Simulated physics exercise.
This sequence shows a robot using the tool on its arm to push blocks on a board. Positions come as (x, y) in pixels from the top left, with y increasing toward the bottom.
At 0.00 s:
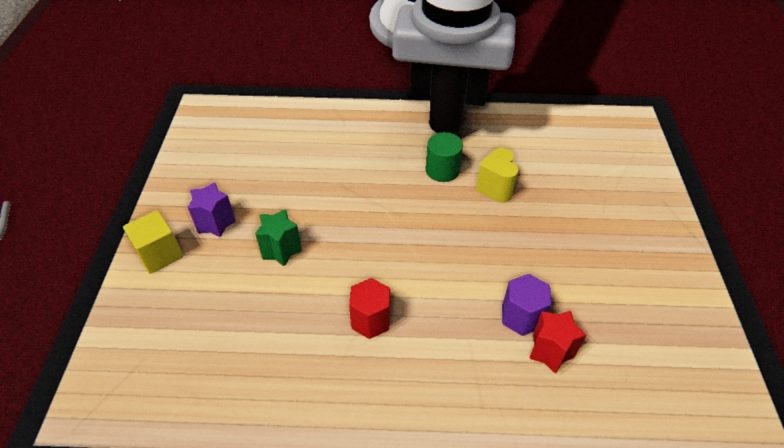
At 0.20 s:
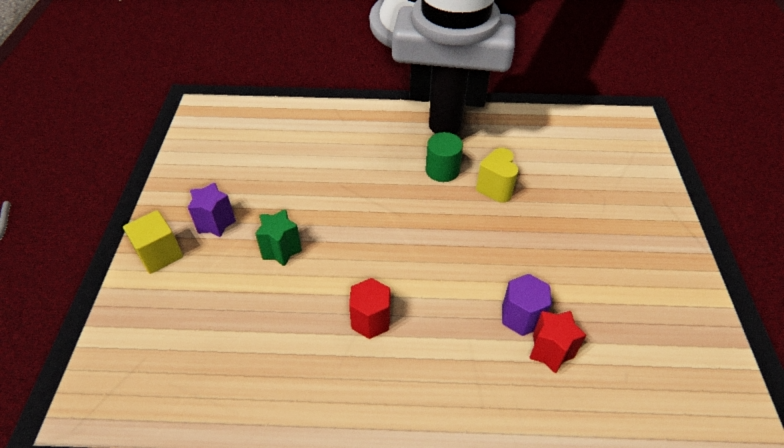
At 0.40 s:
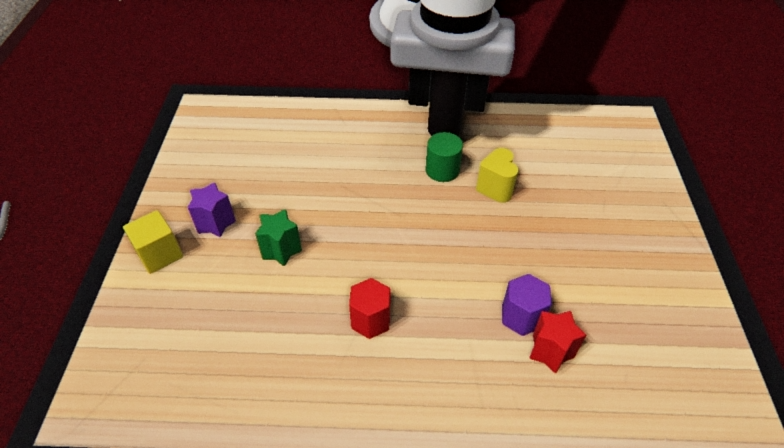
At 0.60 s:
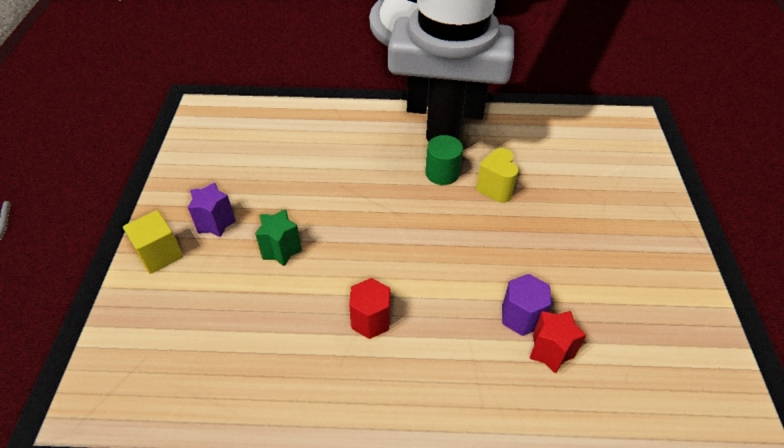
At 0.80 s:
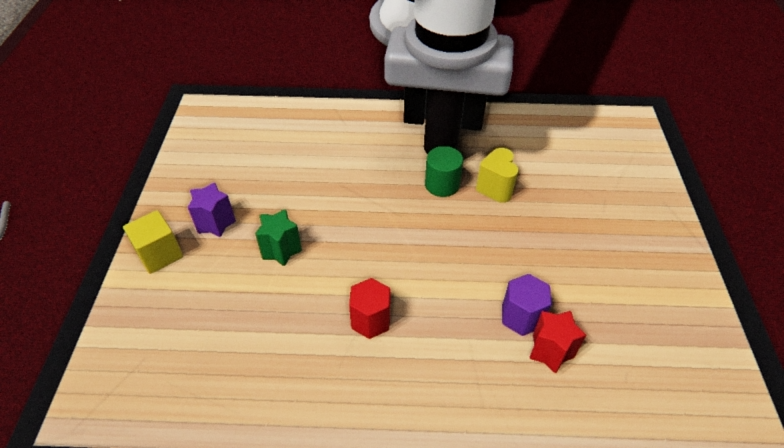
A robot arm hovered almost still at the top of a wooden board scattered with colored blocks, then moved slightly down and pushed the green cylinder a short way, leaving it beside the yellow heart.
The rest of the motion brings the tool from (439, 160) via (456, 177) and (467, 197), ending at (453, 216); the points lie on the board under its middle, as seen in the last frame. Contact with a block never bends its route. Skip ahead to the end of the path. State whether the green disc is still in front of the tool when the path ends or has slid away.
Carried ahead at the end.
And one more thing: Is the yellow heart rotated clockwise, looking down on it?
No, that is not how it ends up.
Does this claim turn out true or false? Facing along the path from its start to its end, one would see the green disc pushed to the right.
The statement is correct.
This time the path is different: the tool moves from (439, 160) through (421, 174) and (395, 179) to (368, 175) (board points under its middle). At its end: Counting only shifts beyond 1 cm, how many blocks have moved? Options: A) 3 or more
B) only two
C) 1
My answer is option C.
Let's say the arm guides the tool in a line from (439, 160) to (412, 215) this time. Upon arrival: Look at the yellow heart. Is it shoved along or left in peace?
Once the path ends, it is where it was.
On the path given first. Halfway along, tool at (466, 175); green disc at (452, 183); yellow heart at (504, 163), turned 15° anticlockwise.
At the end, tool at (455, 204); green disc at (432, 210); yellow heart at (506, 166), turned 30° anticlockwise.
